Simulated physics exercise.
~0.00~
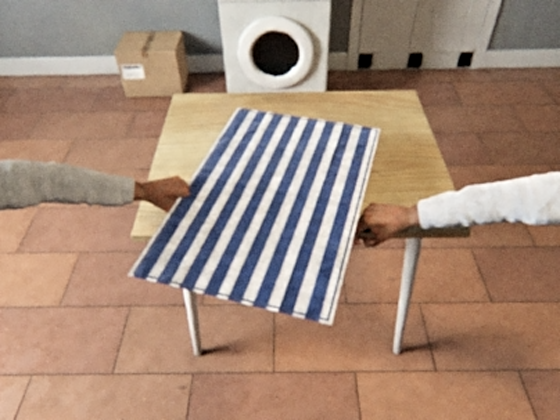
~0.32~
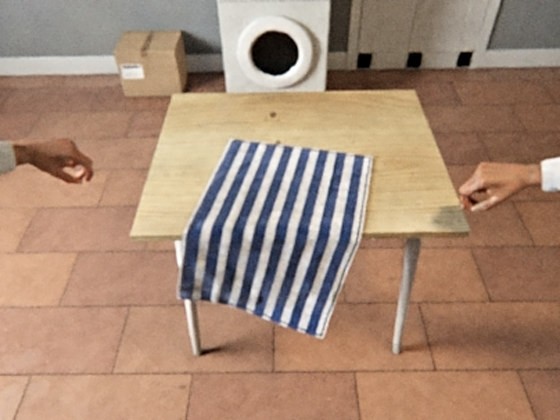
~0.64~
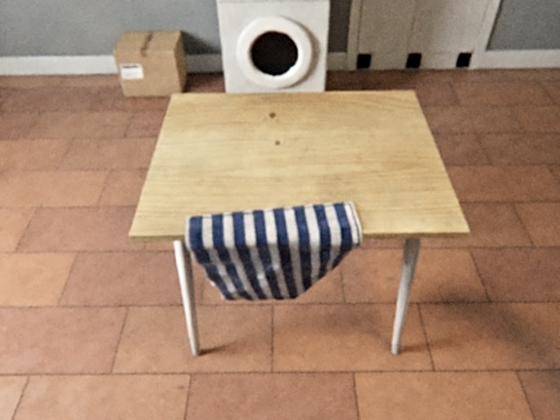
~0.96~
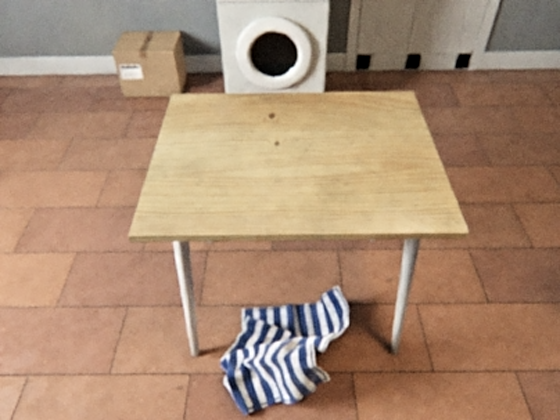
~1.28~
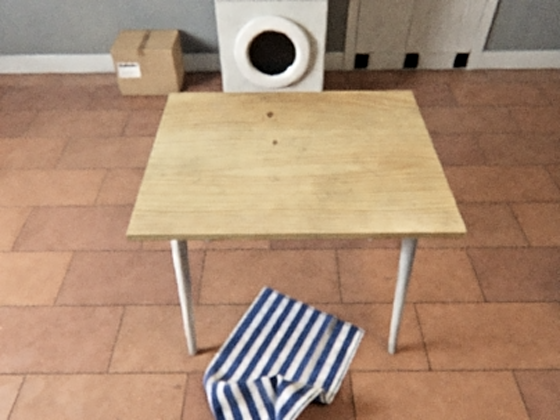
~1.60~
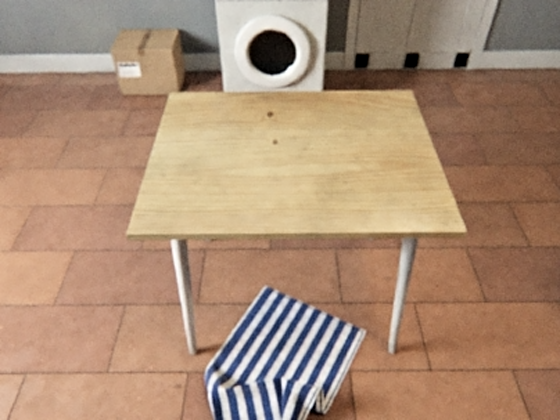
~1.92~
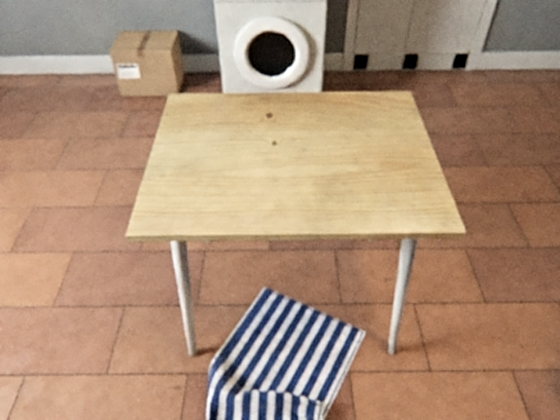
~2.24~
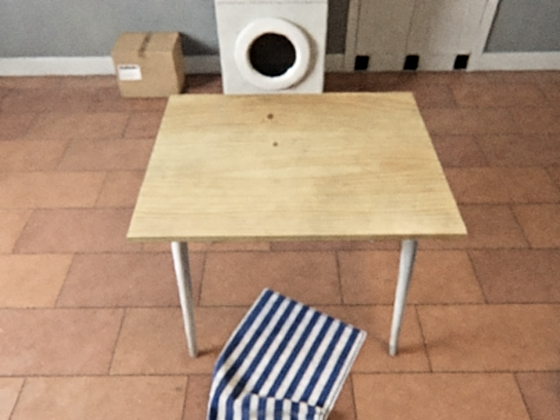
At first, two hands, one reaching in from each side, hold a blue and white striped cloth flat over the front part of a pale wooden table on a tiled floor. The hands let go and draw apart, and the cloth drapes over the front edge, with about half still on top. It keeps sliding forward until only a thin strip rests on the tabletop, while the hands leave the view. The cloth then slips off entirely and lands crumpled on the floor. It spreads out somewhat and ends lying there, partly folded, below the bare table.
